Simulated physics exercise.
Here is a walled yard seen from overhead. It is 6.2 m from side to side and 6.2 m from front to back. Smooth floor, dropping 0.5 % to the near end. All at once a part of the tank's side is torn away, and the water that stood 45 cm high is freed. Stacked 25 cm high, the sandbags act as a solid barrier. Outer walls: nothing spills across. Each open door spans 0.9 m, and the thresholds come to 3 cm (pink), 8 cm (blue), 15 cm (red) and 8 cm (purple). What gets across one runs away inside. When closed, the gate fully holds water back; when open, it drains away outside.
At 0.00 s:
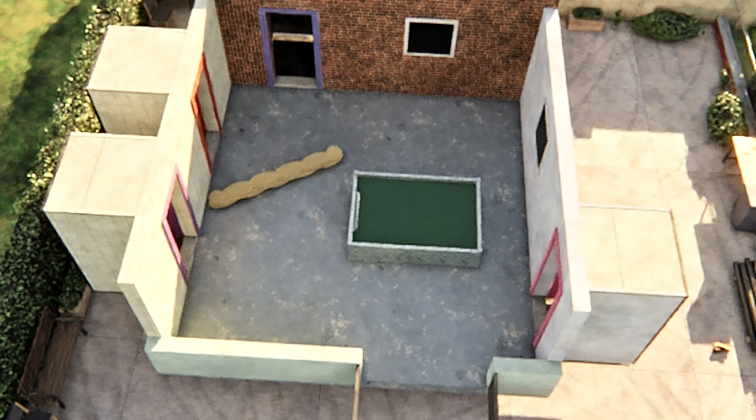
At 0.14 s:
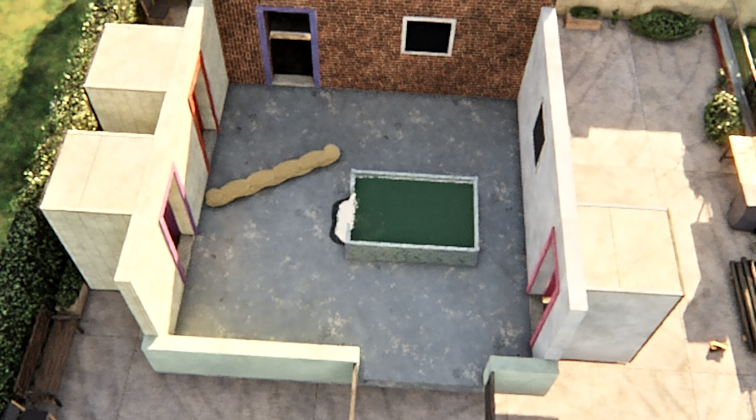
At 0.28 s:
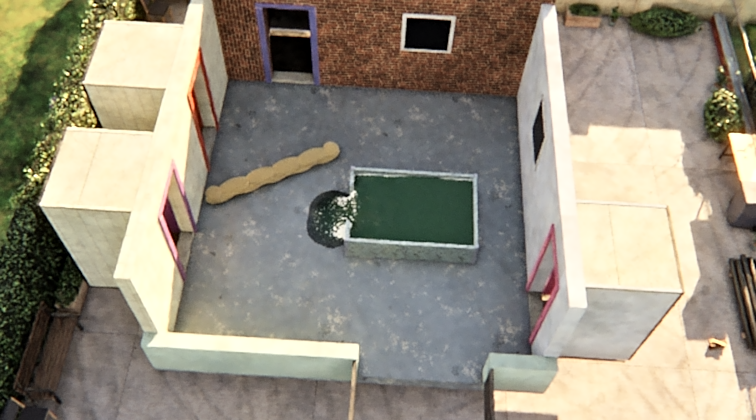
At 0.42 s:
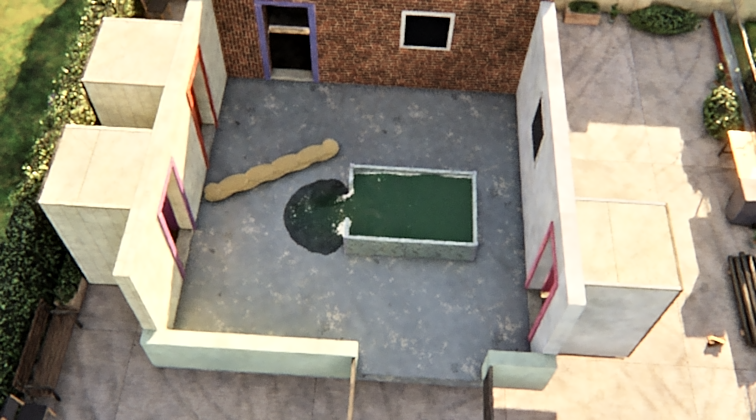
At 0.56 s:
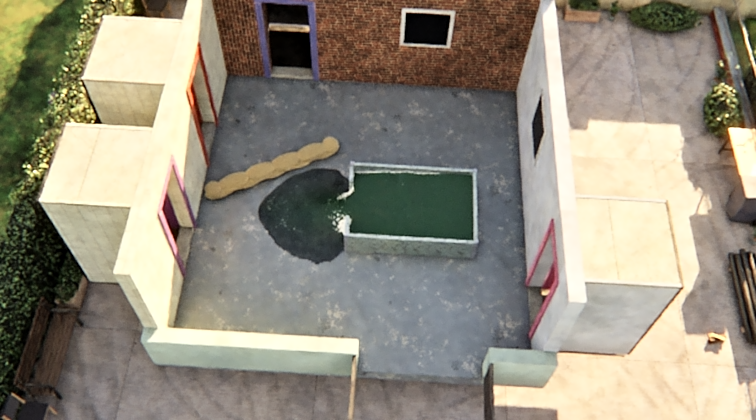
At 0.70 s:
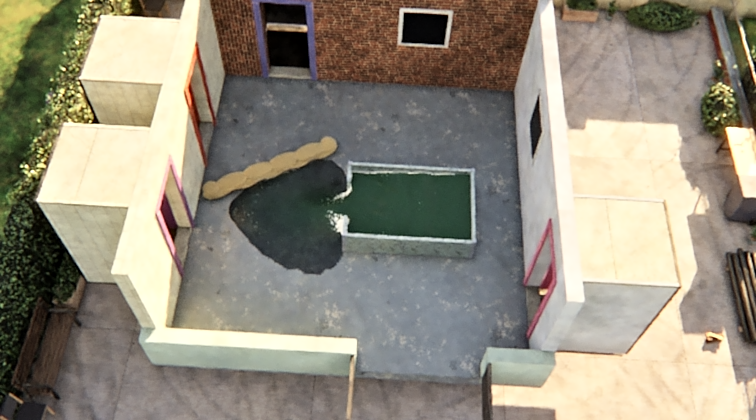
In a walled yard with a brick back wall, a rectangular tank of still, dark green water stands near a row of sandbags. The tank's left side breaks open and white, foaming water pours out, then spreads leftward across the grey floor in a widening dark pool that reaches beside the sandbags.
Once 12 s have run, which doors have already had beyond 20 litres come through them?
Outcome: Pink door: Above the limit; blue door: Beneath the limit; red door: Beneath the limit; purple door: Above the limit.
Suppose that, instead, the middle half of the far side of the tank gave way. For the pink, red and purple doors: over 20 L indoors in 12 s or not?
Pink short, red short, purple short.
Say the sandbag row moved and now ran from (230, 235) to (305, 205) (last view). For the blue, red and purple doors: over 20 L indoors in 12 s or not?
Result: Blue door inside the limit; red door inside the limit; purple door inside the limit.
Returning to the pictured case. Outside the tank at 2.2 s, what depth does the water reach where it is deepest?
Max around 24 cm.
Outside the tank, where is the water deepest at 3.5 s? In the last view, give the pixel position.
Close to (168, 345).
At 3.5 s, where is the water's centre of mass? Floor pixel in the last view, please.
Near (331, 231).
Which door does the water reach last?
The pink door is last.
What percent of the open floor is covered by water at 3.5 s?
Around 30 per cent.
After 1.4 s water covers 15 % of the floor and is deepest (25 cm) near (341, 211); pink door not reached, blue door not reached, red door not reached, purple door 8 cm at the sill, 0 L in.
After 2.2 s water covers 20 % of the floor and is deepest (24 cm) near (195, 219); pink door not reached, blue door not reached, red door not reached, purple door 17 cm at the sill, 13 L in.
After 3.5 s water covers 30 % of the floor and is deepest (26 cm) near (168, 345); pink door not reached, blue door not reached, red door 2 cm at the sill, 0 L in, purple door 17 cm at the sill, 70 L in.
After 7.0 s water covers 60 % of the floor and is deepest (15 cm) near (168, 345); pink door 5 cm at the sill, 0 L in, blue door 1 cm at the sill, 0 L in, red door 1 cm at the sill, 0 L in, purple door 12 cm at the sill, 135 L in.
After 12.0 s water covers 65 % of the floor and is deepest (8 cm) near (168, 345); pink door 7 cm at the sill, 55 L in, blue door 1 cm at the sill, 0 L in, red door 1 cm at the sill, 0 L in, purple door 6 cm at the sill, 144 L in.
